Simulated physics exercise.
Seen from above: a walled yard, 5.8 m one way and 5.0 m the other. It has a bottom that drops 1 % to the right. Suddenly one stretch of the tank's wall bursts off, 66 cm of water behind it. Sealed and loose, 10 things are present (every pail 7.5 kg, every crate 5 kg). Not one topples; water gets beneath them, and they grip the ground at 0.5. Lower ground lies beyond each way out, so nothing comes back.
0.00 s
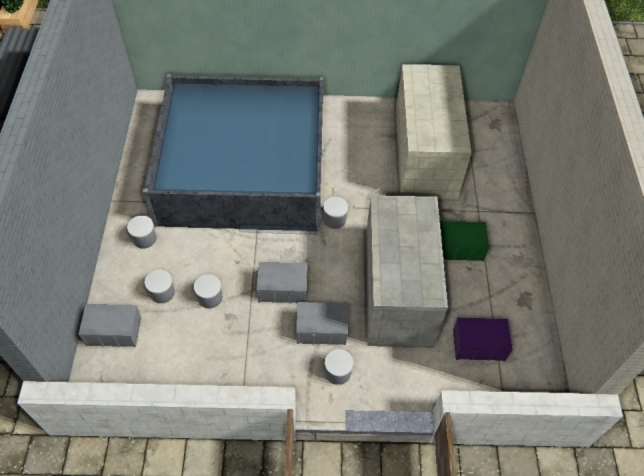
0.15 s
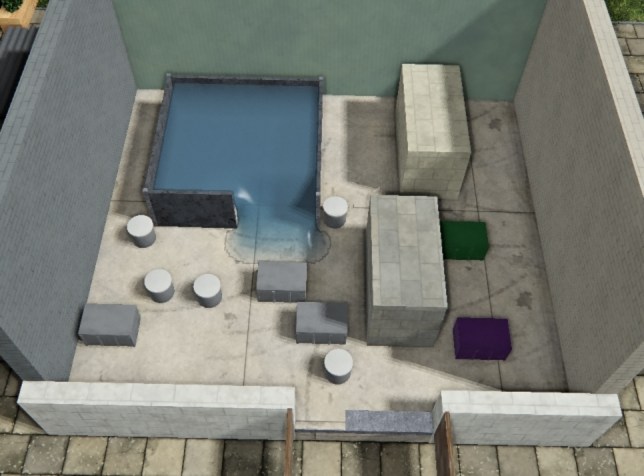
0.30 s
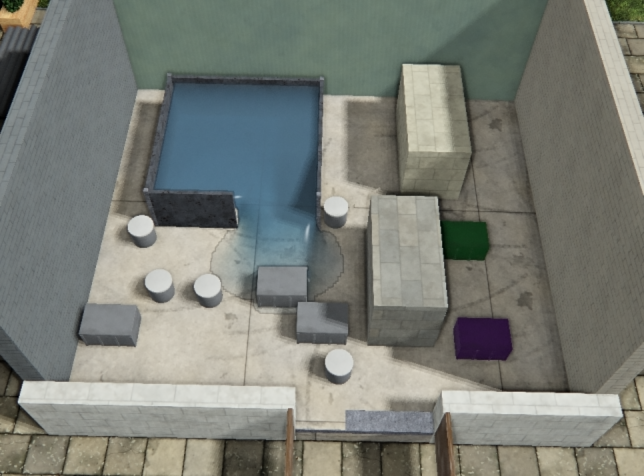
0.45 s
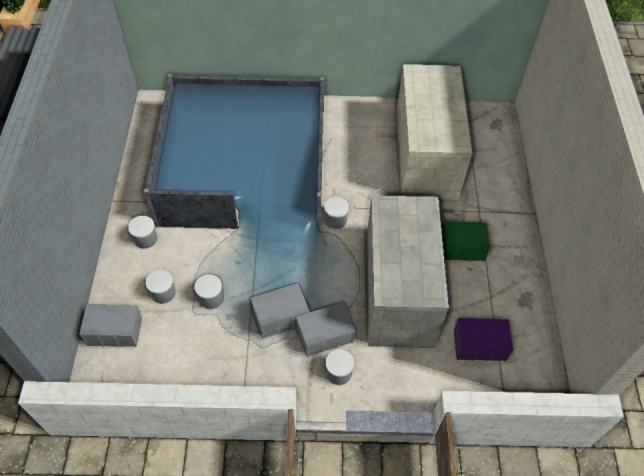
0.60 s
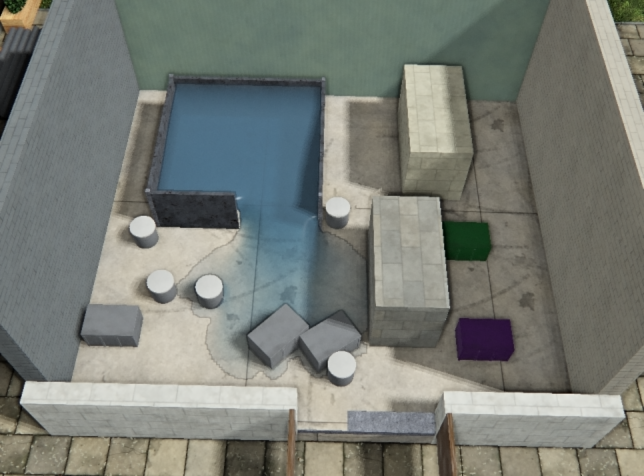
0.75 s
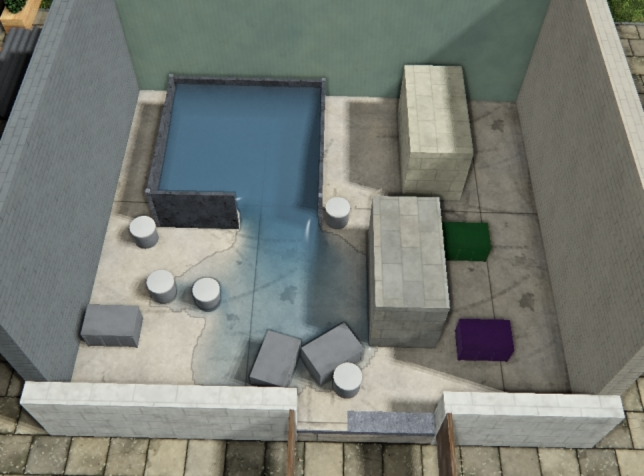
A walled yard with a pale concrete floor is seen from above by a still camera. A dark-walled tank of blue water stands at the back left, with white-topped pails and grey crates in front, two tall pale blocks to the right, and a green and a purple crate beyond them. Part of the tank's front wall disappears, water spreads forward, and two grey crates slide and turn toward the front before nearby pails shift slightly.
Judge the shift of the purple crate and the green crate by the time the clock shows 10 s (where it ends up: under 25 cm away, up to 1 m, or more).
The purple crate should not go anywhere much; the green crate should not go anywhere much.
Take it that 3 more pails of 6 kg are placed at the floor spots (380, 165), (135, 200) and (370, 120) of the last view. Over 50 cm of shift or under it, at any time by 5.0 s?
From first to last: Does not reach it, surpasses it, does not reach it.
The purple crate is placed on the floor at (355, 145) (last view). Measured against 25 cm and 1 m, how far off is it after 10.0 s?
By that time it keeps its spot.
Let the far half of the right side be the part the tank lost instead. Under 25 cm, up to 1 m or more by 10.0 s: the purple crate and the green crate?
Then the purple crate goes a great distance and the green crate goes a great distance.
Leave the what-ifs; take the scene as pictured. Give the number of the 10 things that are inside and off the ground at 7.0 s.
At that instant the tally stands at 1.
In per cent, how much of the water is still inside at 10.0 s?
Still held: Near 52 %.
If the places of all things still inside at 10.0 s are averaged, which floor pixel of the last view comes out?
Averaged position, last view: Near pixel (290, 271).
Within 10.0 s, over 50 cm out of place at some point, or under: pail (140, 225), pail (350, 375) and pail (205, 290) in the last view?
Beyond the limit, then beyond the limit, then beyond the limit.
After 2.0 s the purple crate is near (486, 334), 0.0 m from its start, aground; the green crate is near (466, 235), 0.0 m from its start, aground; 2 of 10 are out; 1 afloat.
After 4.5 s the purple crate is near (486, 334), 0.0 m from its start, aground; the green crate is near (466, 235), 0.0 m from its start, aground; 3 of 10 are out; 1 afloat.
After 7.0 s the purple crate is near (486, 334), 0.0 m from its start, aground; the green crate is near (466, 235), 0.0 m from its start, aground; 3 of 10 are out; 1 afloat.
After 10.0 s the purple crate is near (486, 334), 0.0 m from its start, aground; the green crate is near (466, 235), 0.0 m from its start, aground; 3 of 10 are out; 2 afloat.
